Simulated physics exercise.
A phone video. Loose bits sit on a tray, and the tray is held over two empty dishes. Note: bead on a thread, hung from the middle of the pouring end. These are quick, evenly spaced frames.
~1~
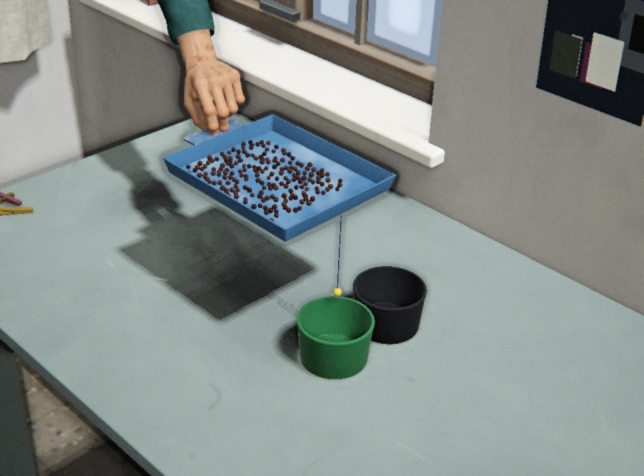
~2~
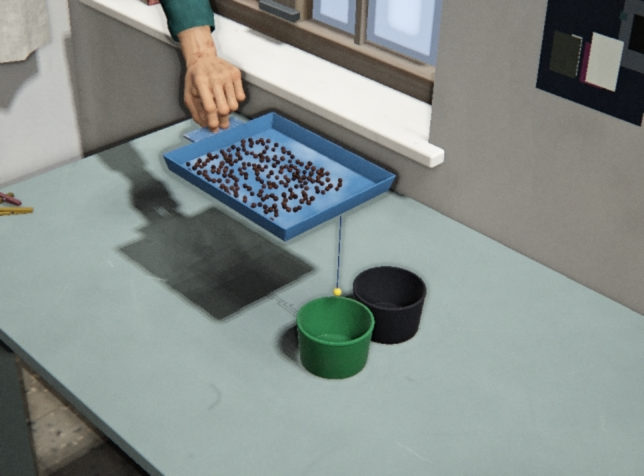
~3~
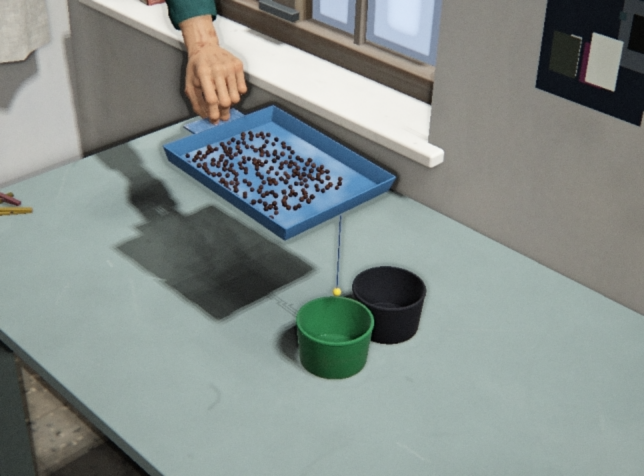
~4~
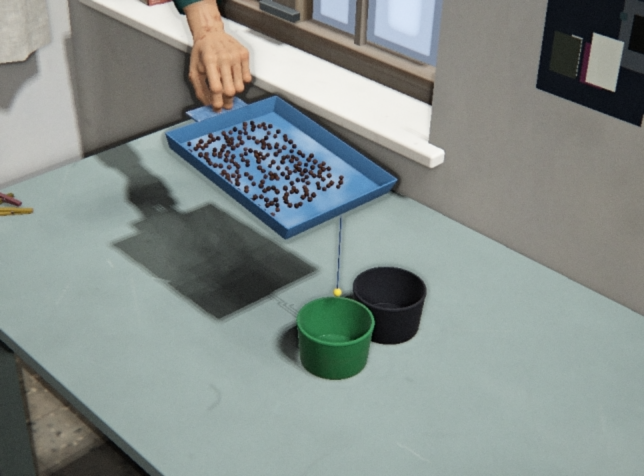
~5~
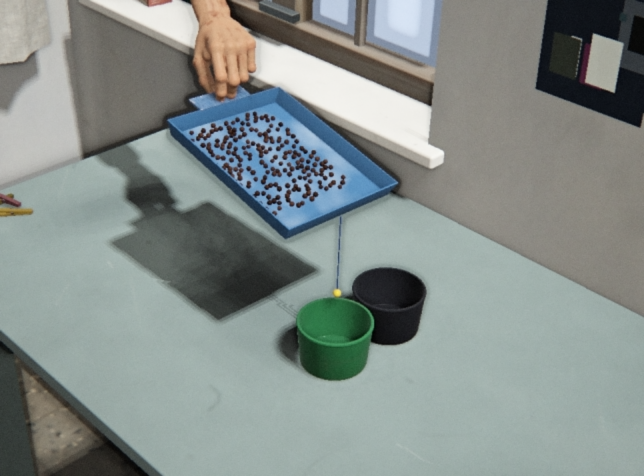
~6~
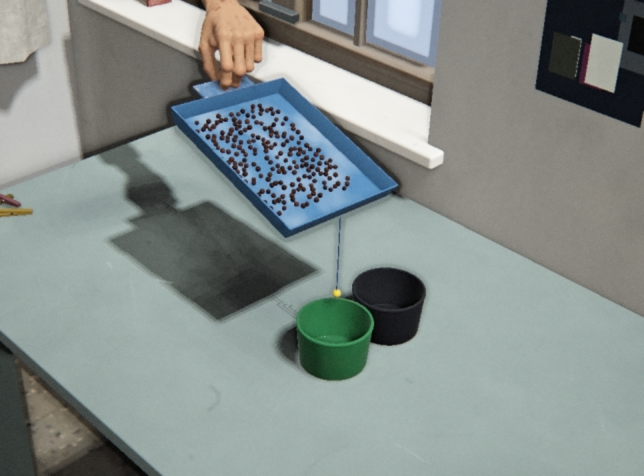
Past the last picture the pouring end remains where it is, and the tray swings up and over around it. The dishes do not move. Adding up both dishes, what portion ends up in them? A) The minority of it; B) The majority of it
The answer is B.
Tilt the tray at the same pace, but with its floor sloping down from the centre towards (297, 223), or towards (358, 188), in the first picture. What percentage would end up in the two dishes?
For the first it's near 10 %, for the second near 80 %.
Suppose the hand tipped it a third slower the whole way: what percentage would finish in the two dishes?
Around 90 in every hundred.
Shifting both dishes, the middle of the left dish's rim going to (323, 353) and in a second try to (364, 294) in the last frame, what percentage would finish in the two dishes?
Around 40 % followed by around 70 %.
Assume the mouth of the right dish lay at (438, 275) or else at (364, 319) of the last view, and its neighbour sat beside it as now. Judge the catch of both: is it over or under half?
Try 1: A majority of it. Try 2: A minority of it.
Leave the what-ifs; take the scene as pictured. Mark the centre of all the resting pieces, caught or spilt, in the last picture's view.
The centre comes to rest close to (390, 324).
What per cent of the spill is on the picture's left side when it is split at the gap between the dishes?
Near 0 %.
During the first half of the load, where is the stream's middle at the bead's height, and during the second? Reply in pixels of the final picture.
For the early half I get (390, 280), and for the late half (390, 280).
Soon, tray tipped steeply; most on the tray; a stray few in the right dish; a stray few outside both; a small part in the air.
A while on, tray tipped past a quarter turn; a small part on the tray; a small part in the left dish; about a third in the right dish; a small part outside both; about a third in the air.
Towards the end, tray tipped past a quarter turn; a small part in the left dish; most in the right dish; about a quarter outside both.
Finally, tray tipped past a quarter turn; a small part in the left dish; most in the right dish; about a quarter outside both.
